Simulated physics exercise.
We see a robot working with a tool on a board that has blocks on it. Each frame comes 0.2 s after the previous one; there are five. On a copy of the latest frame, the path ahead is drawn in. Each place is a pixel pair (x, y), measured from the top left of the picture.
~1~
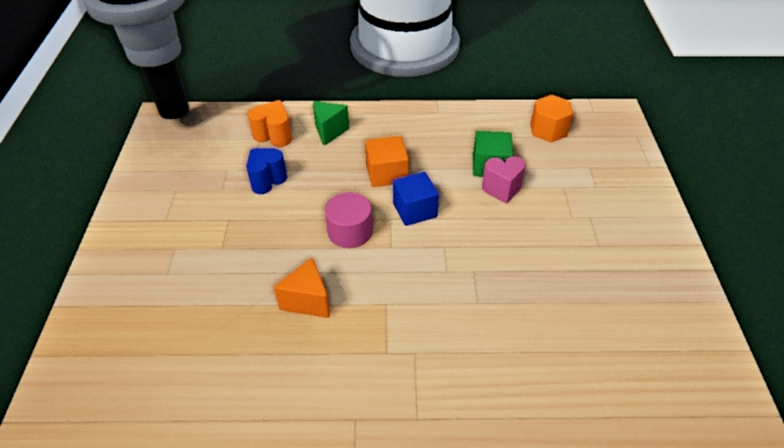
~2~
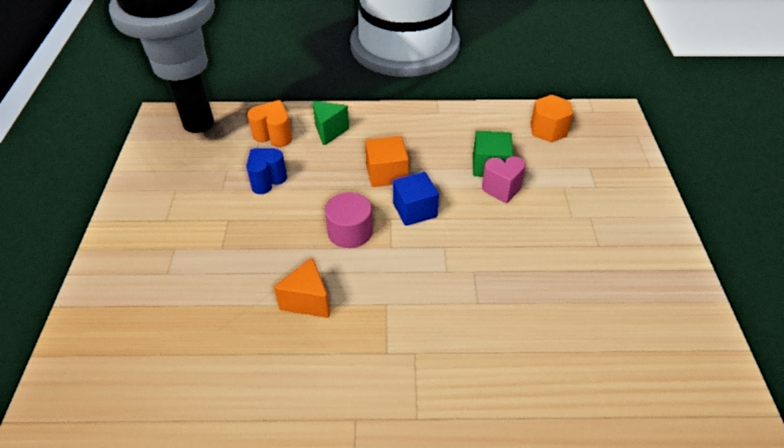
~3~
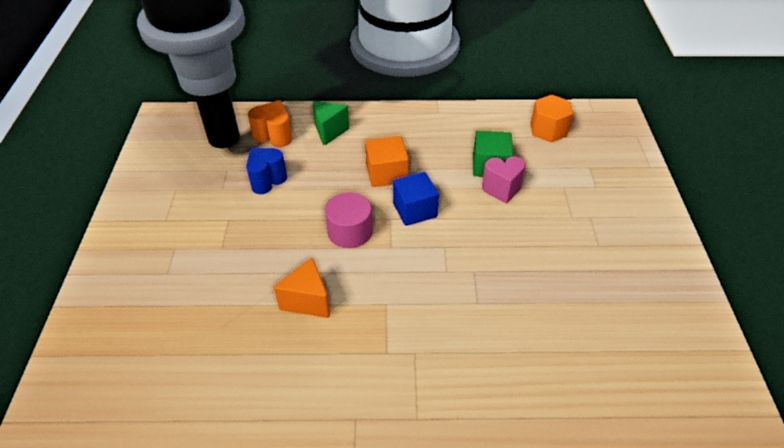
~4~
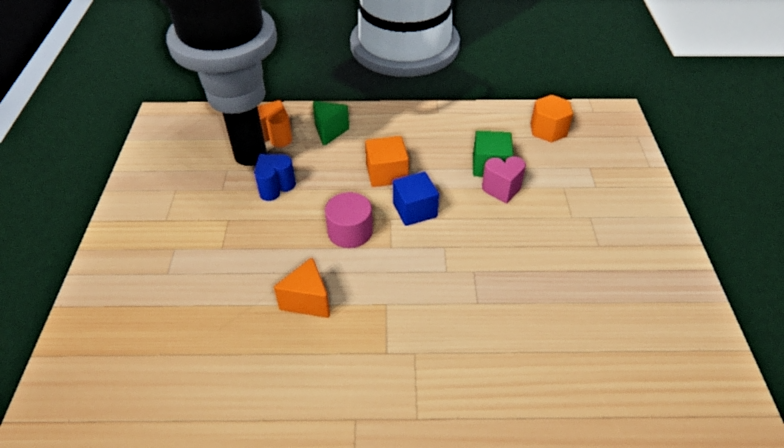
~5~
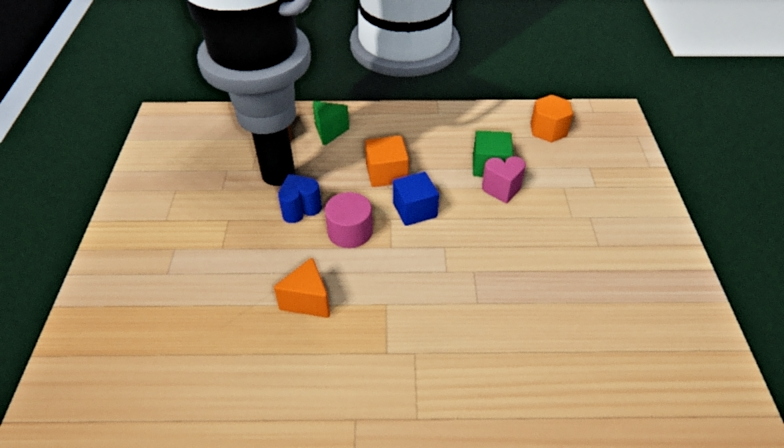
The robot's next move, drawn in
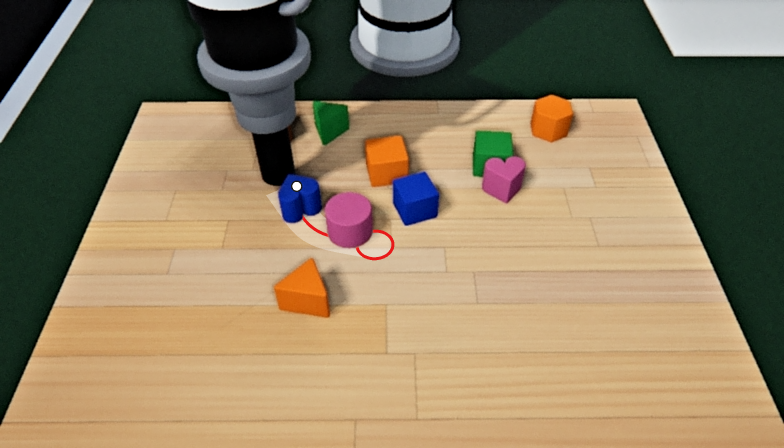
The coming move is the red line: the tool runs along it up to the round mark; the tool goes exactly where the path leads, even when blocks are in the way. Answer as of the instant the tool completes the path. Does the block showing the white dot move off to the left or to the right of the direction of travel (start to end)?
It shifts to the right.
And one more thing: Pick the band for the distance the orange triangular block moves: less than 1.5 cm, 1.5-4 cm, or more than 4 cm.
Short: Under 1.5 cm.
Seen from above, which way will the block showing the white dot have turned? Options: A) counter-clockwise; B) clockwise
It's B.
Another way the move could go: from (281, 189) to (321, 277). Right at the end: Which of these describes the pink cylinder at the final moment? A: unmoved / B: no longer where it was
My answer is option B.
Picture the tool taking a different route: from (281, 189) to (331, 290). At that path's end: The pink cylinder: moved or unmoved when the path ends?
Its place changes.
Path on the board, from (281, 189) by way of (301, 215) and (331, 236) to (375, 245); the dot is on the blue heart block.
The first path, step by step. One third of the way, tool at (298, 201); blue heart block at (315, 215); pink cylinder at (362, 217).
Two thirds of the way, tool at (330, 223); blue heart block at (329, 240), turned 70° clockwise; pink cylinder at (370, 220).
At the end, tool at (374, 231); blue heart block at (333, 243), turned 85° clockwise; orange triangular block in place; pink cylinder at (416, 228); blue square in place.
